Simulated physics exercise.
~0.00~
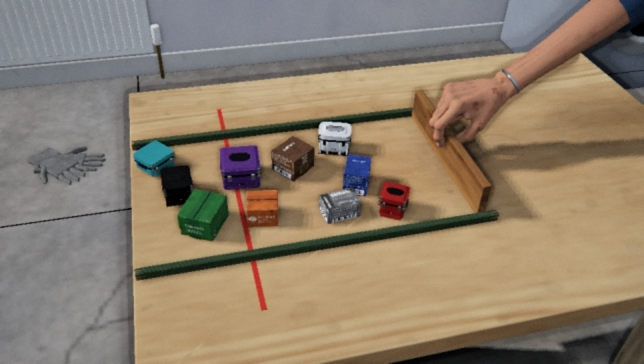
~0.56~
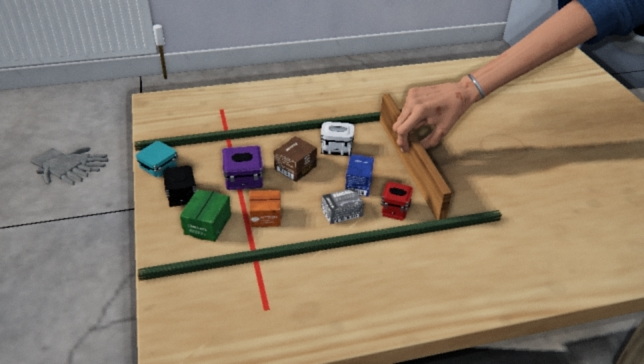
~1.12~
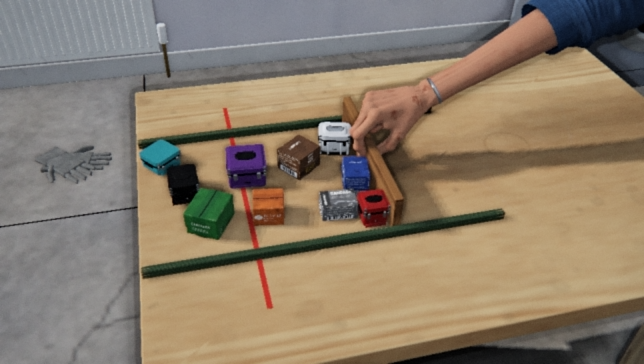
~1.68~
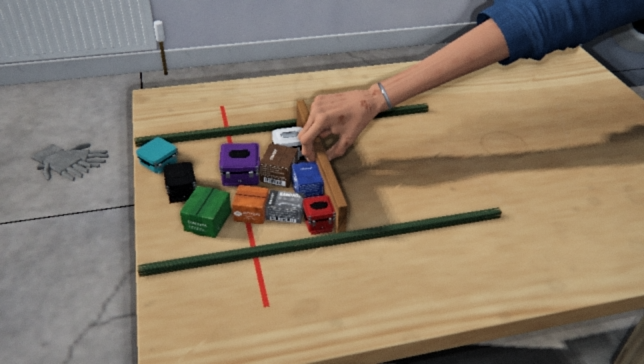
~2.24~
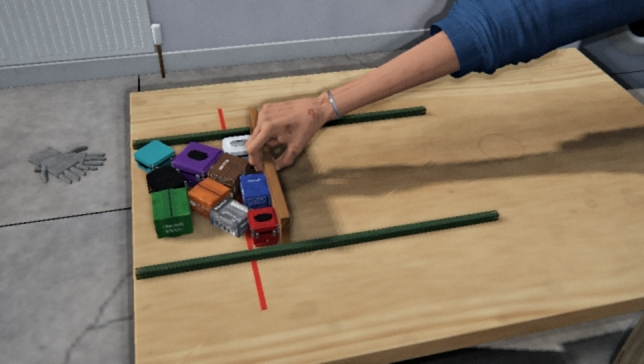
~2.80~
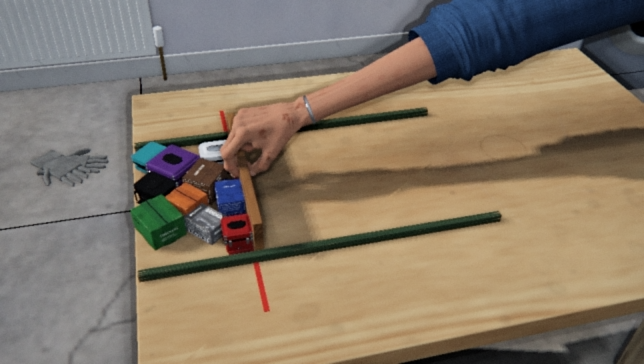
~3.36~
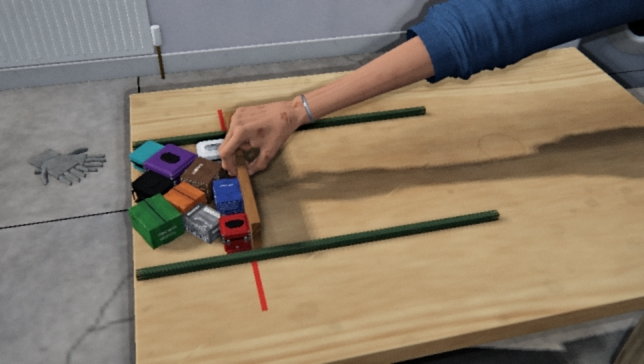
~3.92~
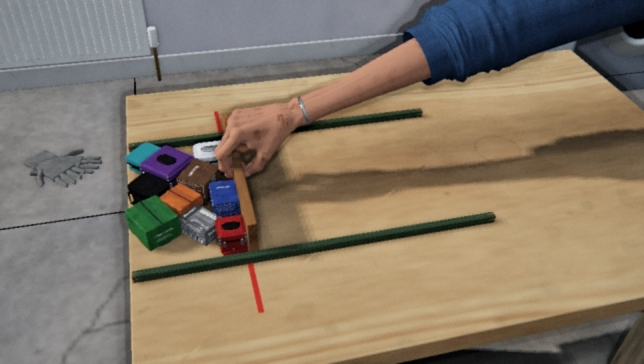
The clip shows a hand pushing an upright wooden board leftward between two green rails on a table, gathering ten small colourful boxes and cases into a tight cluster. The board stops near the red tape line, and all the items remain on the tabletop by its left edge.
